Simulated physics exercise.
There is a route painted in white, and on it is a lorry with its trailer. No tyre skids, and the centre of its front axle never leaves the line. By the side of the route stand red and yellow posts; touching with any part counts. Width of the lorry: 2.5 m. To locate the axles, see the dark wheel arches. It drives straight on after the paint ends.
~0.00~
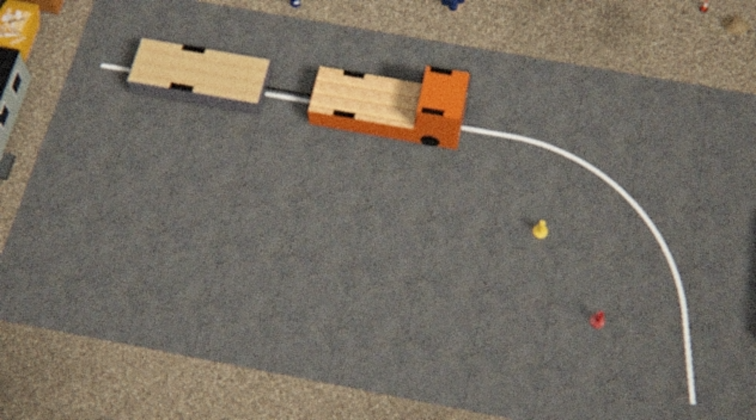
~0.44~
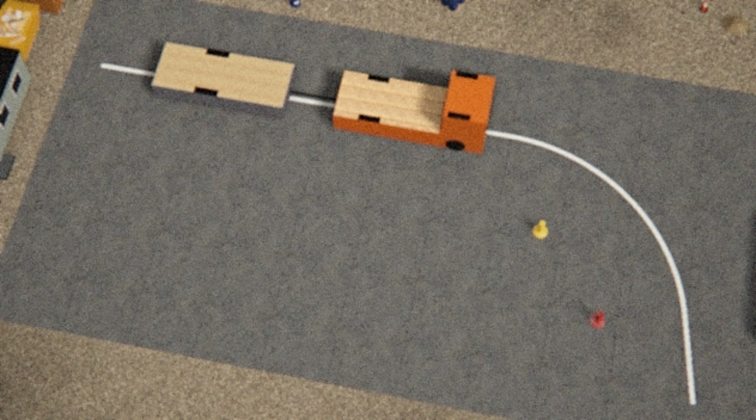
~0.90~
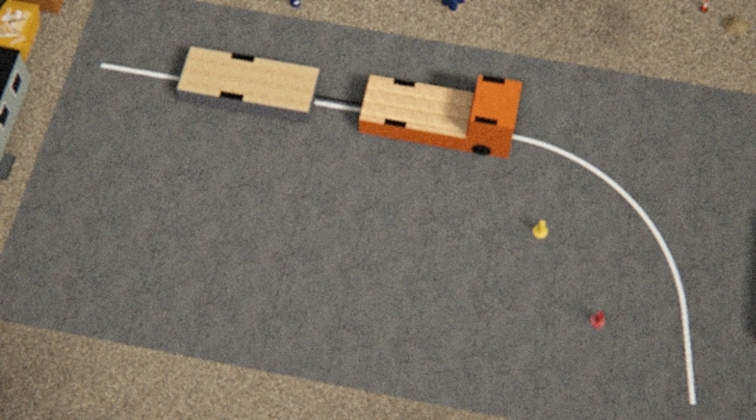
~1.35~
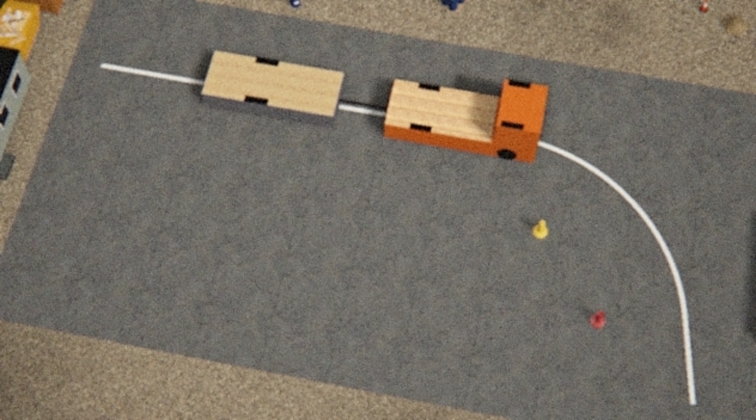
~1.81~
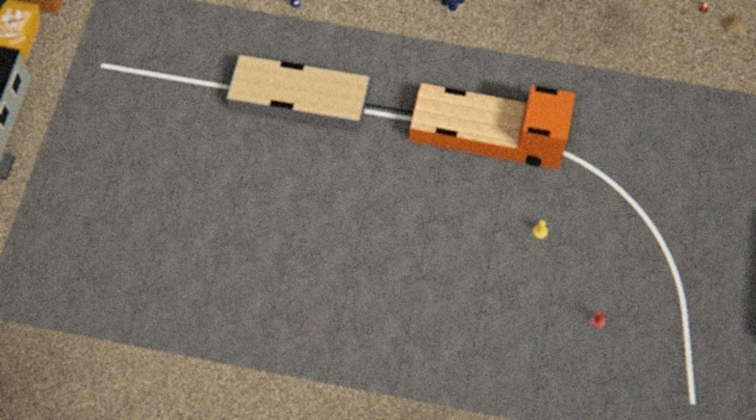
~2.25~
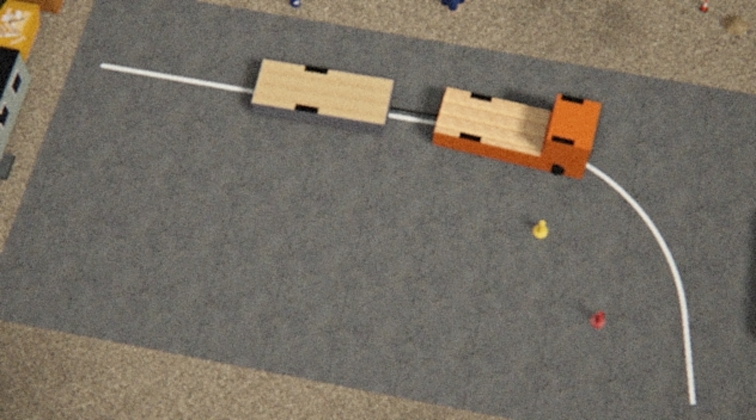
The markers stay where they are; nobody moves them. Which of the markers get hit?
Result: Red: Survivor; yellow: Survivor.
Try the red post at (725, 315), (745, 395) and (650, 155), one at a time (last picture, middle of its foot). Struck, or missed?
One: Gets hit. Two: Stays safe. Three: Stays safe.
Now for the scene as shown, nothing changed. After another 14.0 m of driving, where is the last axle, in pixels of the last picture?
Roughly at (561, 173).
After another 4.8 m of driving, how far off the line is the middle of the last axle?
Axle-to-line distance: Approx. 0 cm.
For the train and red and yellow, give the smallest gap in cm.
To spare - red: 50, yellow: 80.
By 4.4 s, the last axle is at (428, 111) of the last picture, 10 cm off the line.
By 6.6 s, the last axle is at (530, 150) of the last picture, 115 cm off the line.
By 8.1 s, the last axle is at (584, 195) of the last picture, 200 cm off the line; yellow has been passed with 75 cm to spare.
By 10.4 s, the last axle is at (648, 303) of the last picture, 185 cm off the line; red has been passed with 50 cm to spare.
By 13.2 s, the last axle is out of the picture, 55 cm off the line; 0 of 2 struck in all.
